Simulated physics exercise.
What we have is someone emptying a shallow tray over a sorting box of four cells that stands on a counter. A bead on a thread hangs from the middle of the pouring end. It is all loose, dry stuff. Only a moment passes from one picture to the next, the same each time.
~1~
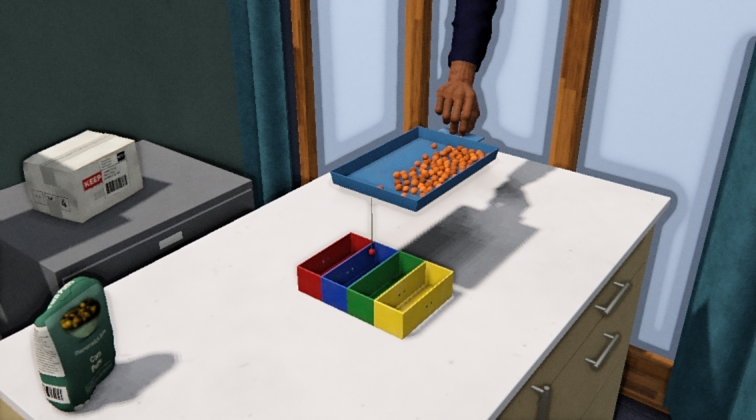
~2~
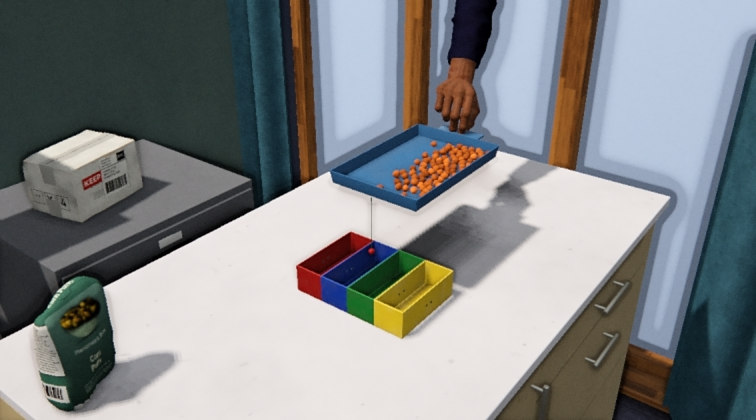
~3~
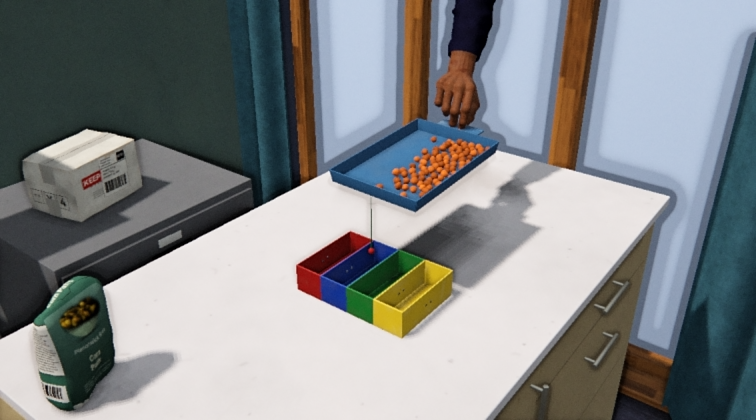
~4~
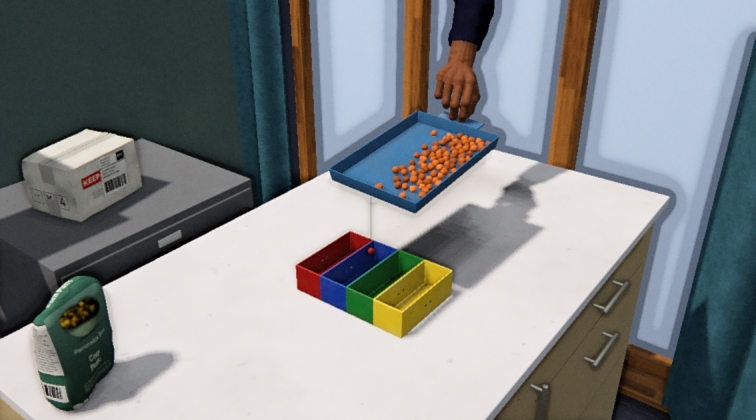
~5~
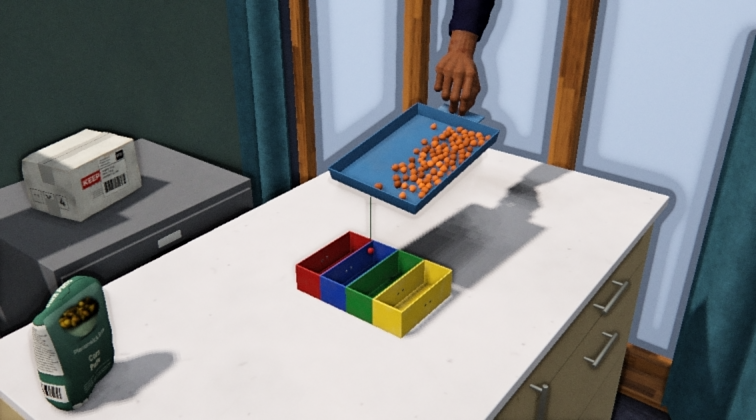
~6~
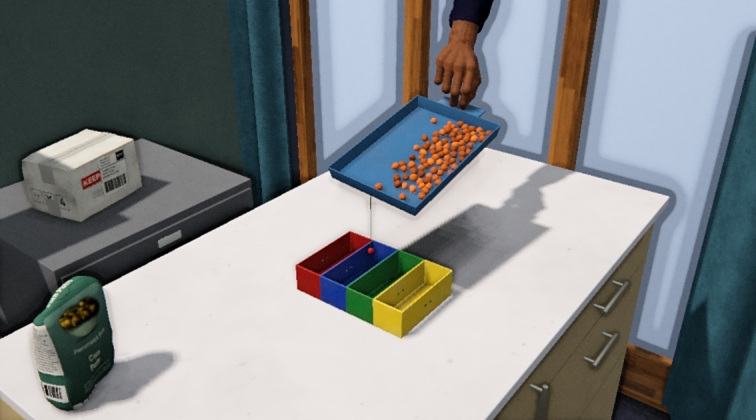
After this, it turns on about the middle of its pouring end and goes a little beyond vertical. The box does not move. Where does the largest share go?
Most goes to the yellow cell.
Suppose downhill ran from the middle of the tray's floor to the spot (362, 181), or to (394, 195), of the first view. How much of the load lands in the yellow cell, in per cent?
Roughly 0 per cent, and 40 per cent.
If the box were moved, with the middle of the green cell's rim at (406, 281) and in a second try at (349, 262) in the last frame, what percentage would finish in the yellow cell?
About 20 and 10 per cent.
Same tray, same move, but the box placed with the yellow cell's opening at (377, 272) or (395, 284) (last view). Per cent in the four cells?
Near 20 % and 70 %.
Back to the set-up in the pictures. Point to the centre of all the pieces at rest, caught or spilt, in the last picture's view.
Close to (403, 303).
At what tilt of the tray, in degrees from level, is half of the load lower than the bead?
Roughly 110°.
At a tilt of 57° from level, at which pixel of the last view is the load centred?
Around (422, 176).
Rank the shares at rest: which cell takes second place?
Second comes the cell in green.
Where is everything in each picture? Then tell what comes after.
In the first picture, corners of the pouring end at (333, 171) and (416, 199), level; middle of the load at (442, 169), coated peanuts; bead on its thread at (372, 252); red cell at (310, 281); blue cell at (335, 293); green cell at (361, 305); yellow cell at (389, 317).
In the second picture, corners of the pouring end at (333, 170) and (416, 199), level; middle of the load at (442, 167).
In the third picture, corners of the pouring end at (332, 169) and (416, 200), tipped barely, lowest at the right corner; middle of the load at (442, 164).
In the fourth picture, corners of the pouring end at (332, 168) and (415, 201), tipped a little, lowest at the right corner; middle of the load at (441, 161).
In the fifth picture, corners of the pouring end at (331, 168) and (415, 203), tipped a little, lowest at the right corner; middle of the load at (441, 157).
In the sixth picture, corners of the pouring end at (331, 167) and (415, 205), tipped a little, lowest at the right corner; middle of the load at (441, 154); red cell at (309, 280); blue cell at (333, 292); green cell at (360, 304); yellow cell at (388, 316).
Soon after the last picture, tray tipped steeply; all on the tray.
A little later, tray tipped right over; all on the tray.
Later still, tray tipped past a quarter turn; about half in the yellow cell; about a third in the green cell; a stray few in the blue cell; a small part falling or outside the box.
At rest, tray tipped past a quarter turn; about half in the yellow cell; about a third in the green cell; a stray few in the blue cell; none in the red cell; a small part outside the box.
